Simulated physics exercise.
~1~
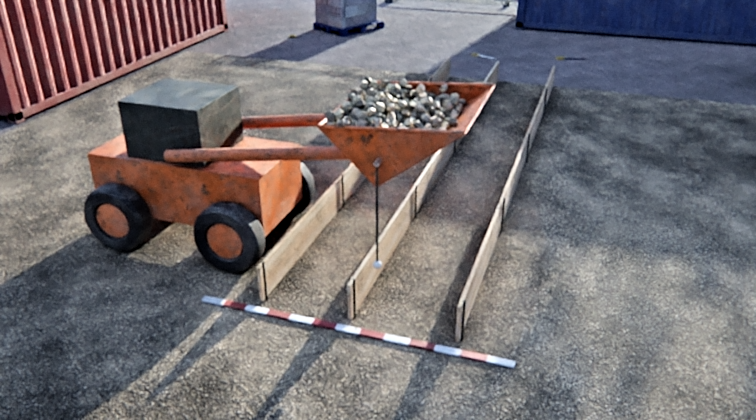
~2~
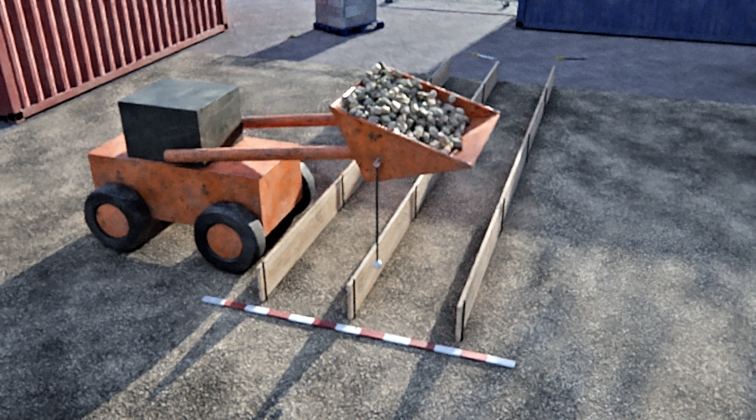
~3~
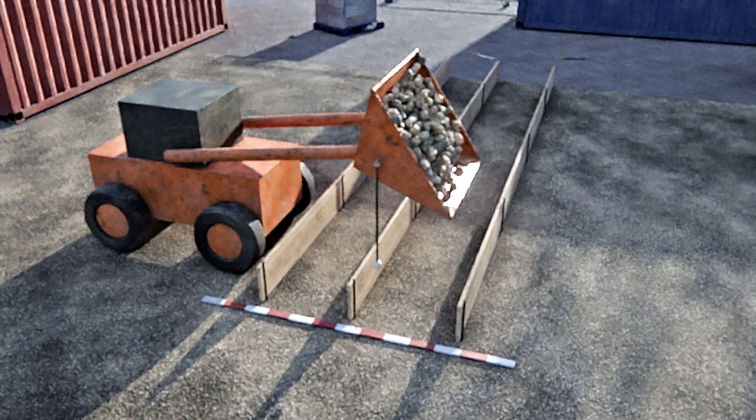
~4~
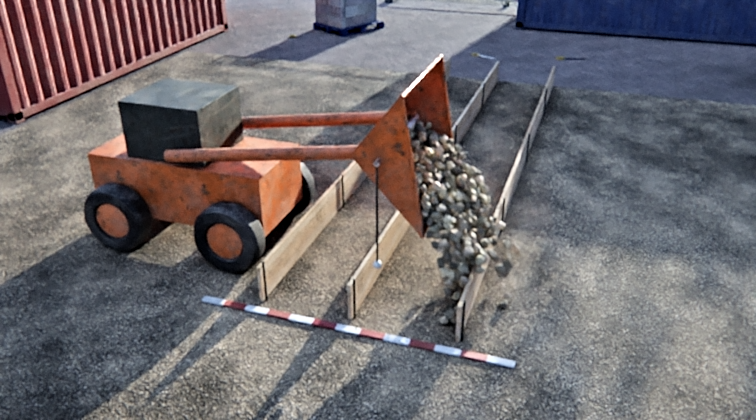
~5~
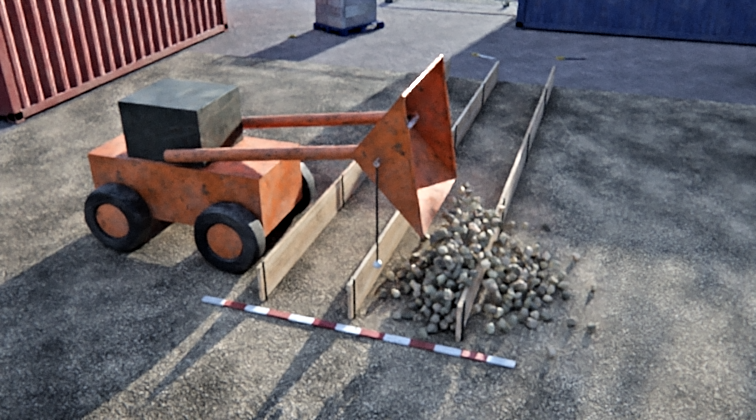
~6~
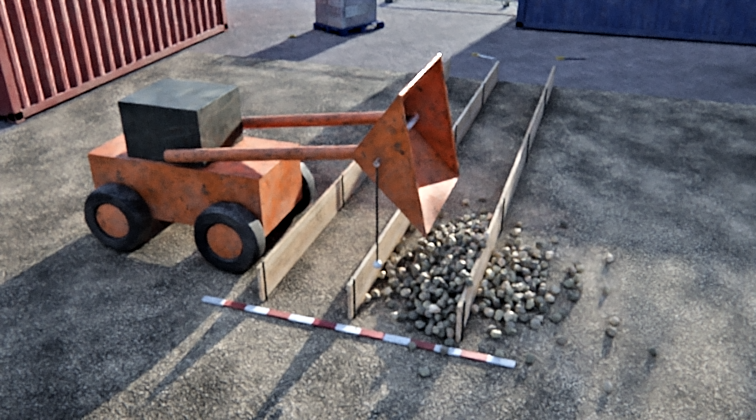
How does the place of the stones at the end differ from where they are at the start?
At the start the stones are heaped in the raised orange bucket. At the end they lie lower and farther right, scattered on the ground on both sides of the rightmost plank.
An orange bucket full of grey stones, held out on the arms of a small wheeled loader, tips steeply to the right and pours its load down, leaving the stones spread on the ground around the rightmost plank while the emptied bucket stays tilted.
